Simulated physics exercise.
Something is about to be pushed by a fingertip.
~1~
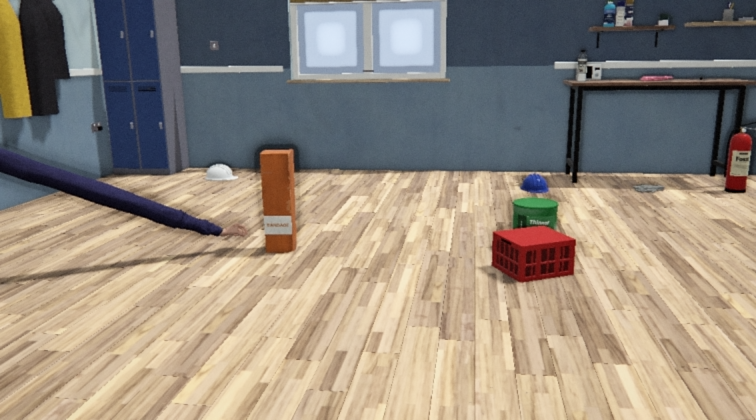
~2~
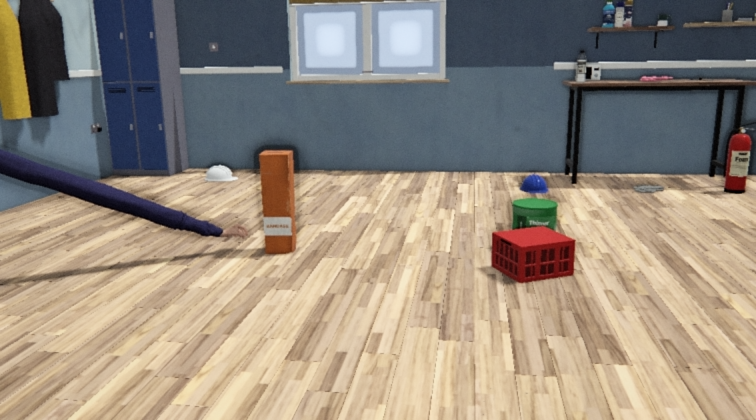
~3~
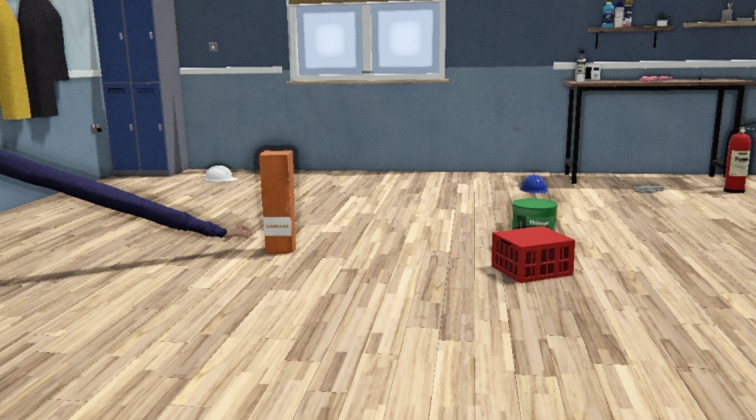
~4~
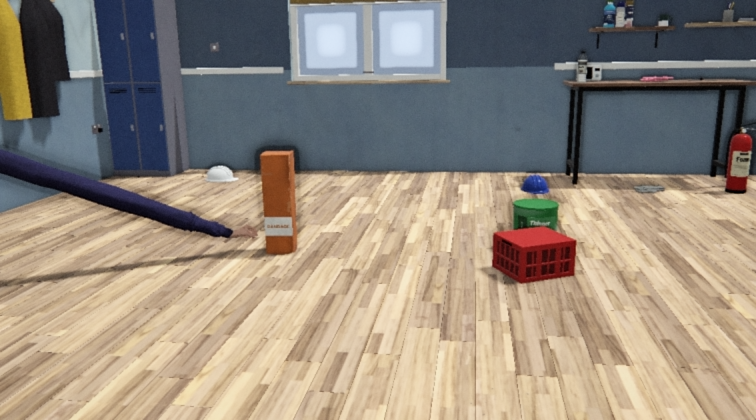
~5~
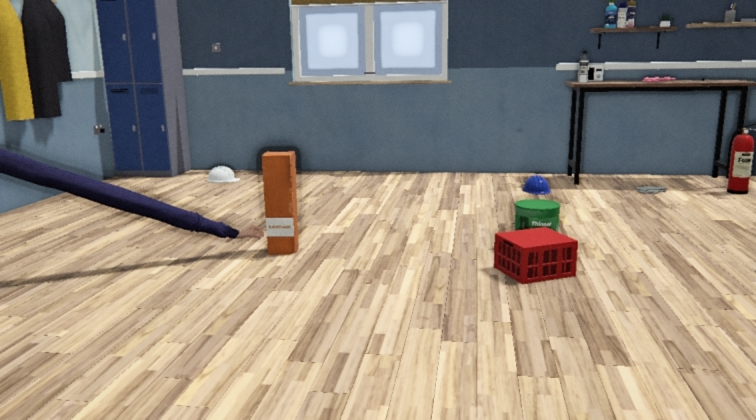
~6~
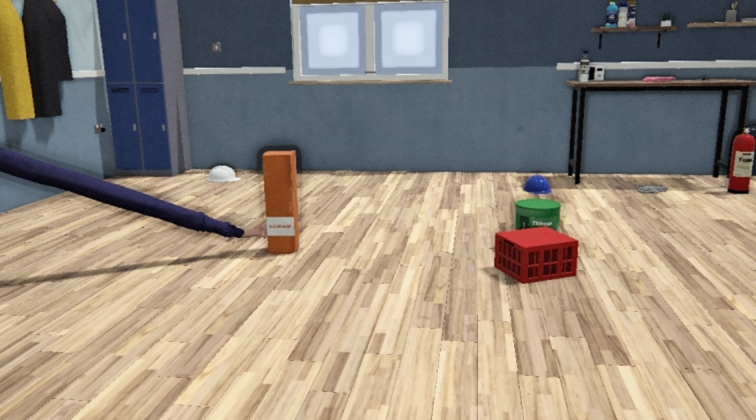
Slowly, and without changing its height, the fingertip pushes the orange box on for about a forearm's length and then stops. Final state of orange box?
Holds firm.
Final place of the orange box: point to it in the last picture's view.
It ends up near (338, 203).
Then, 0.40 s past the last view, orange box displaced about its own width near (300, 203).
Then, 0.80 s past the last view, orange box displaced about its own width near (320, 203).
Finally, moved from the start, orange box. Final places as the last picture's camera would see them, orange box near (338, 203).
